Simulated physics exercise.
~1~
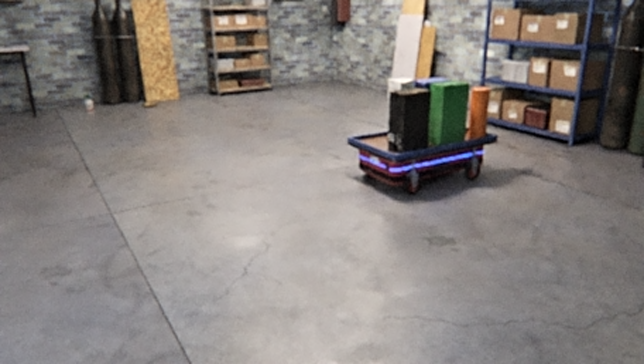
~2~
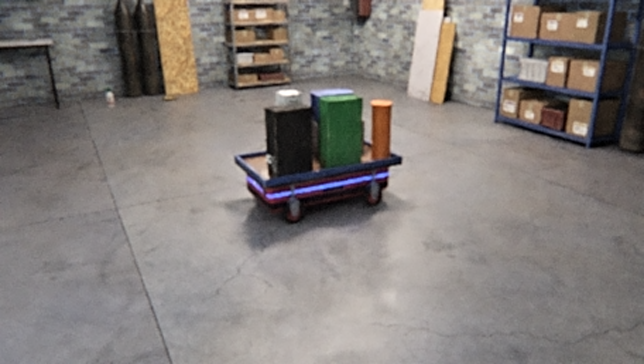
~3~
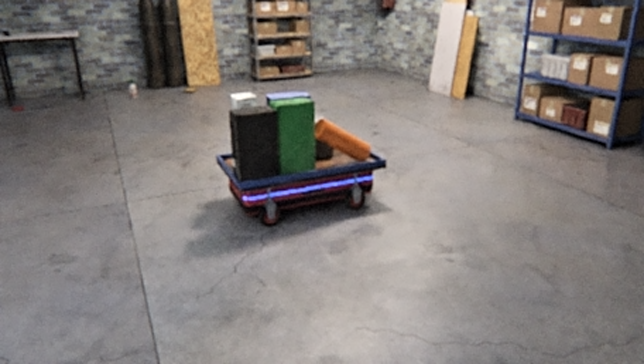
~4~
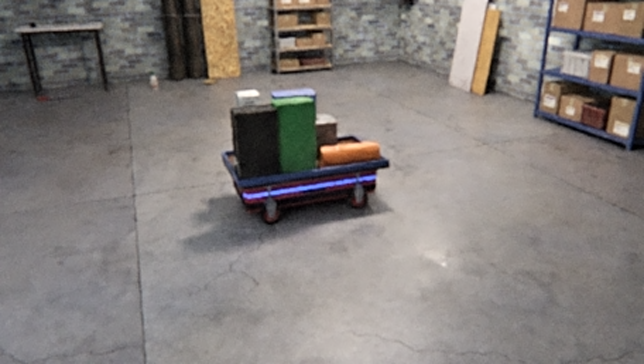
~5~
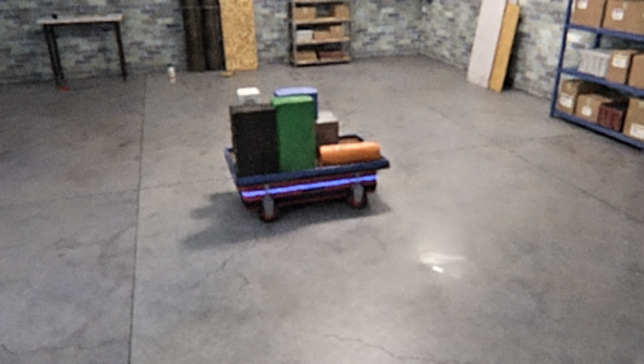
At first, a low powered cart with a glowing blue strip stands toward the right of a concrete-floored storeroom, carrying upright black and green boxes, an orange canister and several other items. It rolls to the left and nearer, its load still standing. As the cart comes to a stop, the orange canister tips over at the right side of the deck. The canister then drops flat onto its side beside the green box. At the end, the cart sits still with the canister lying on the deck, while the black, green and white boxes and the blue crate remain upright.
